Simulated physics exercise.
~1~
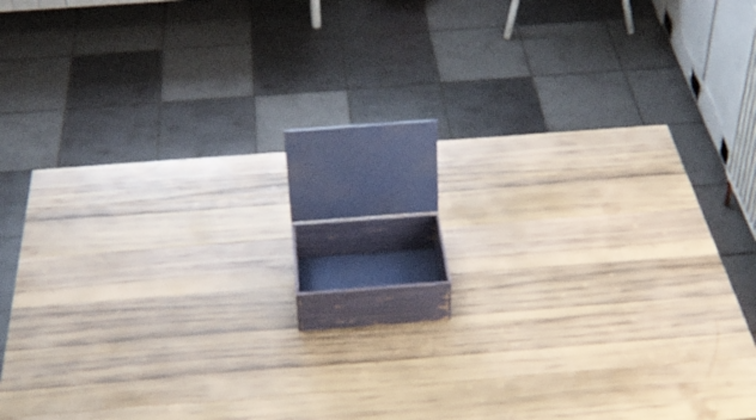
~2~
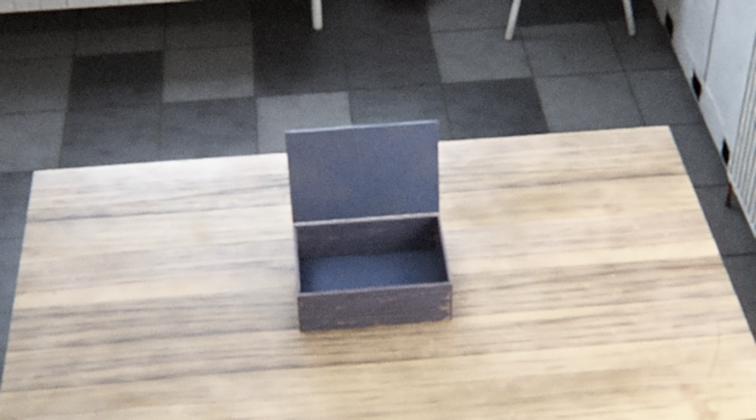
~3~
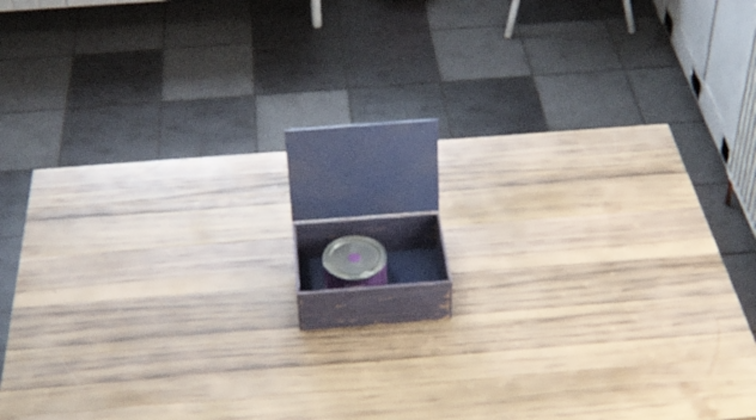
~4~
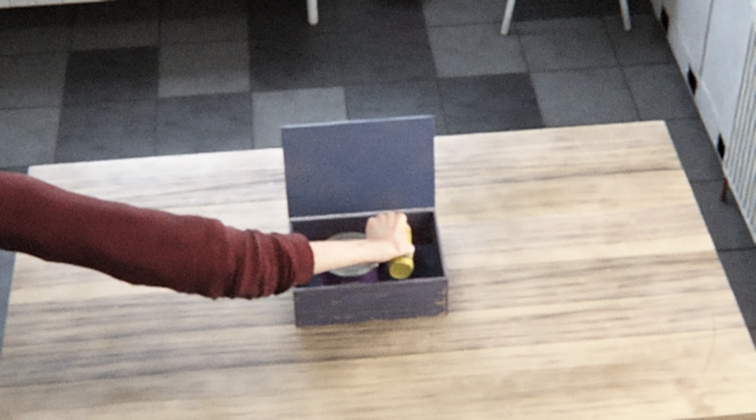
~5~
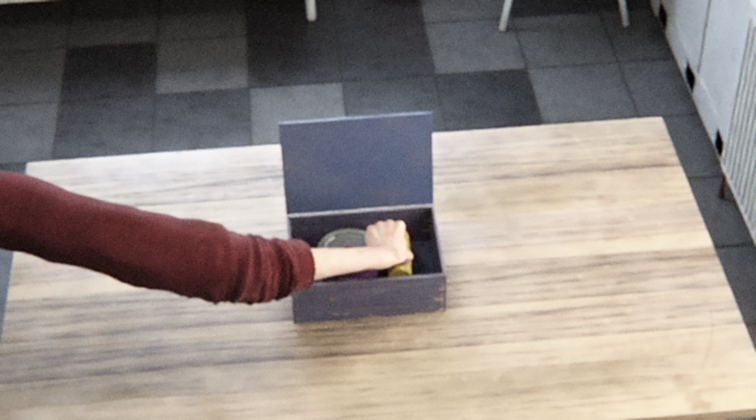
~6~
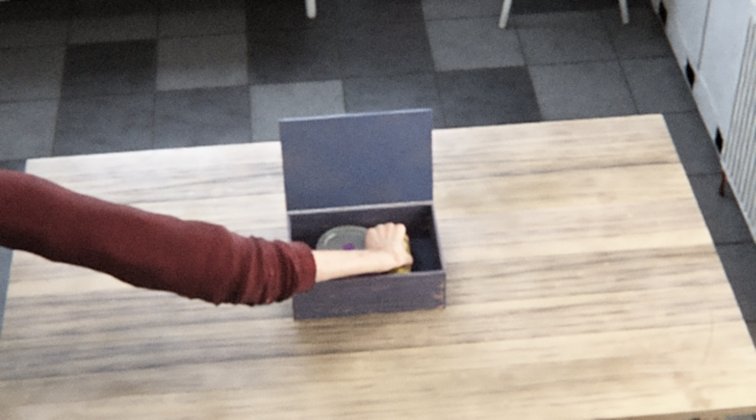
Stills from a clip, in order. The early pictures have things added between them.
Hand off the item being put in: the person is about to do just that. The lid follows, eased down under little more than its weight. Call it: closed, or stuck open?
Closed.
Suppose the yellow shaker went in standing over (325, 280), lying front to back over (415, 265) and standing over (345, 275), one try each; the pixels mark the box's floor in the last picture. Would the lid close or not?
On the first go the lid is stopped short, on the second it comes to rest closed, on the third it is stopped short.
Then, 1.30 s past the last view, lid 80° above the rim.
Then, 1.70 s past the last view, lid 46° above the rim.
Then, 2.00 s past the last view, lid 9° above the rim.
Finally, lid shut; both still in place. Final places as the last picture's camera would see them, yellow shaker near (399, 261).
